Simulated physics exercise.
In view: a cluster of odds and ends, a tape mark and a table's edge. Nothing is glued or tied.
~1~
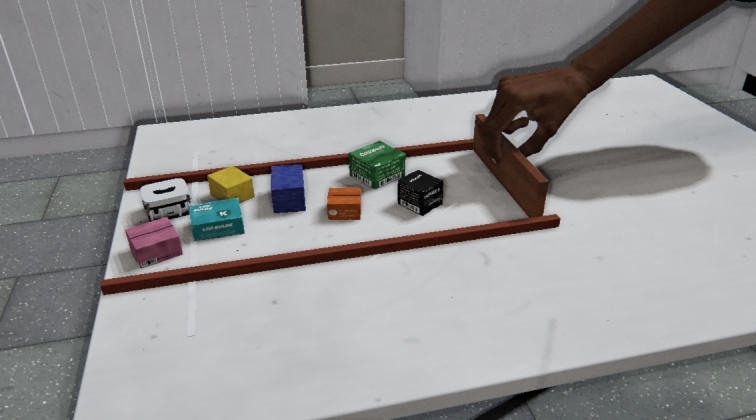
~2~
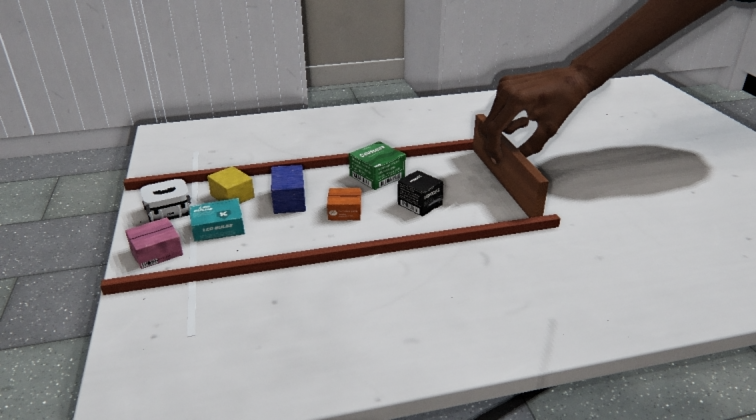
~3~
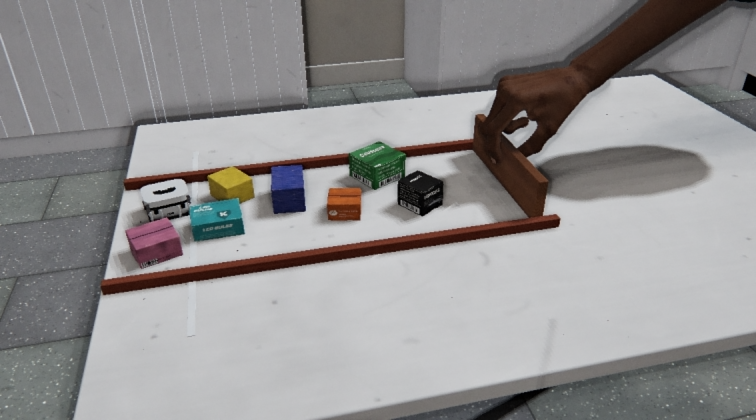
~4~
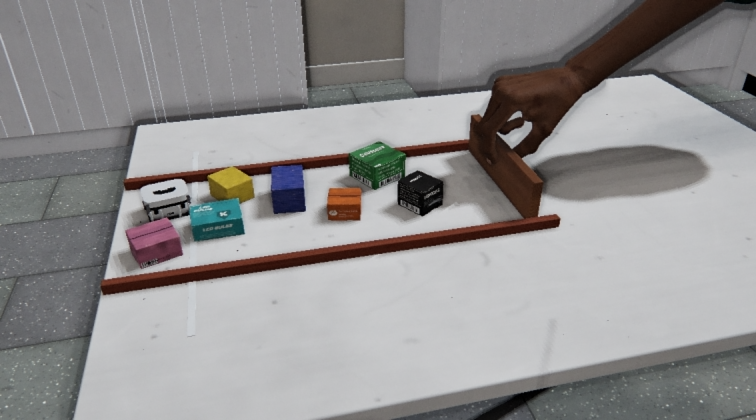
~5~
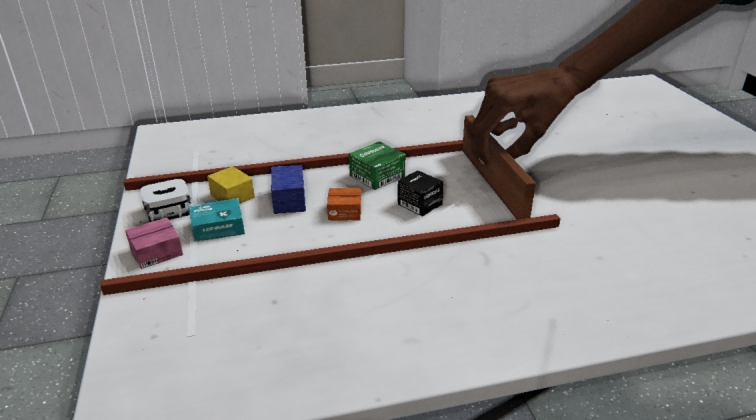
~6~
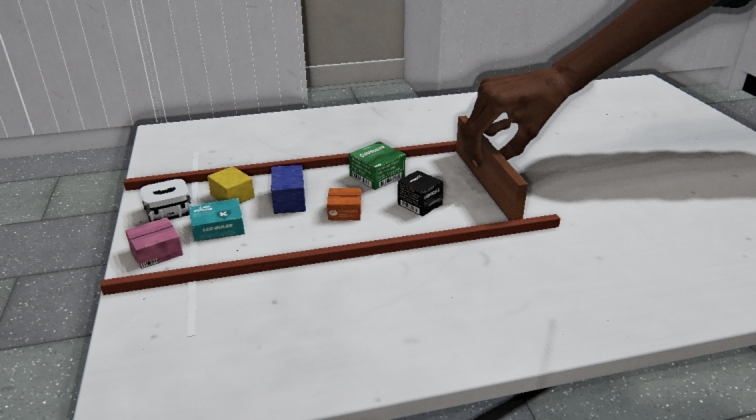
A wooden board, gripped by a hand, stayed still at first, then slid slightly left between two reddish rails, while the colourful boxes and blocks and a white case on the table did not move.
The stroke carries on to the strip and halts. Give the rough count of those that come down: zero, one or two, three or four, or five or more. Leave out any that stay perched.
Here the number that fall off is three or four.
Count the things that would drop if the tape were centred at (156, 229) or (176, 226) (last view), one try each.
It would be 6 and 4.
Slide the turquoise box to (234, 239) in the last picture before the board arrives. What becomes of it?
From there it goes over.
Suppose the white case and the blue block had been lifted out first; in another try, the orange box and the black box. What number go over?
Fallen: 1, and 1 in the other try.
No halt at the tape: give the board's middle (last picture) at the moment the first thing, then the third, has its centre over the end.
At (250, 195) for the first, at (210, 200) for the third.
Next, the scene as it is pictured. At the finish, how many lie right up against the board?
2 of them.
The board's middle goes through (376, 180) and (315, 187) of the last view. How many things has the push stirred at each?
At the one place 3, at the other 6.
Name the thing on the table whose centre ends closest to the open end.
It is the yellow block.
A little later, none off yet; pink box at rest near (154, 243); white case at rest near (167, 201); turquoise box at rest near (217, 220).
When it is over, the number that fall off is three or four; down, turquoise box, white case and pink box.
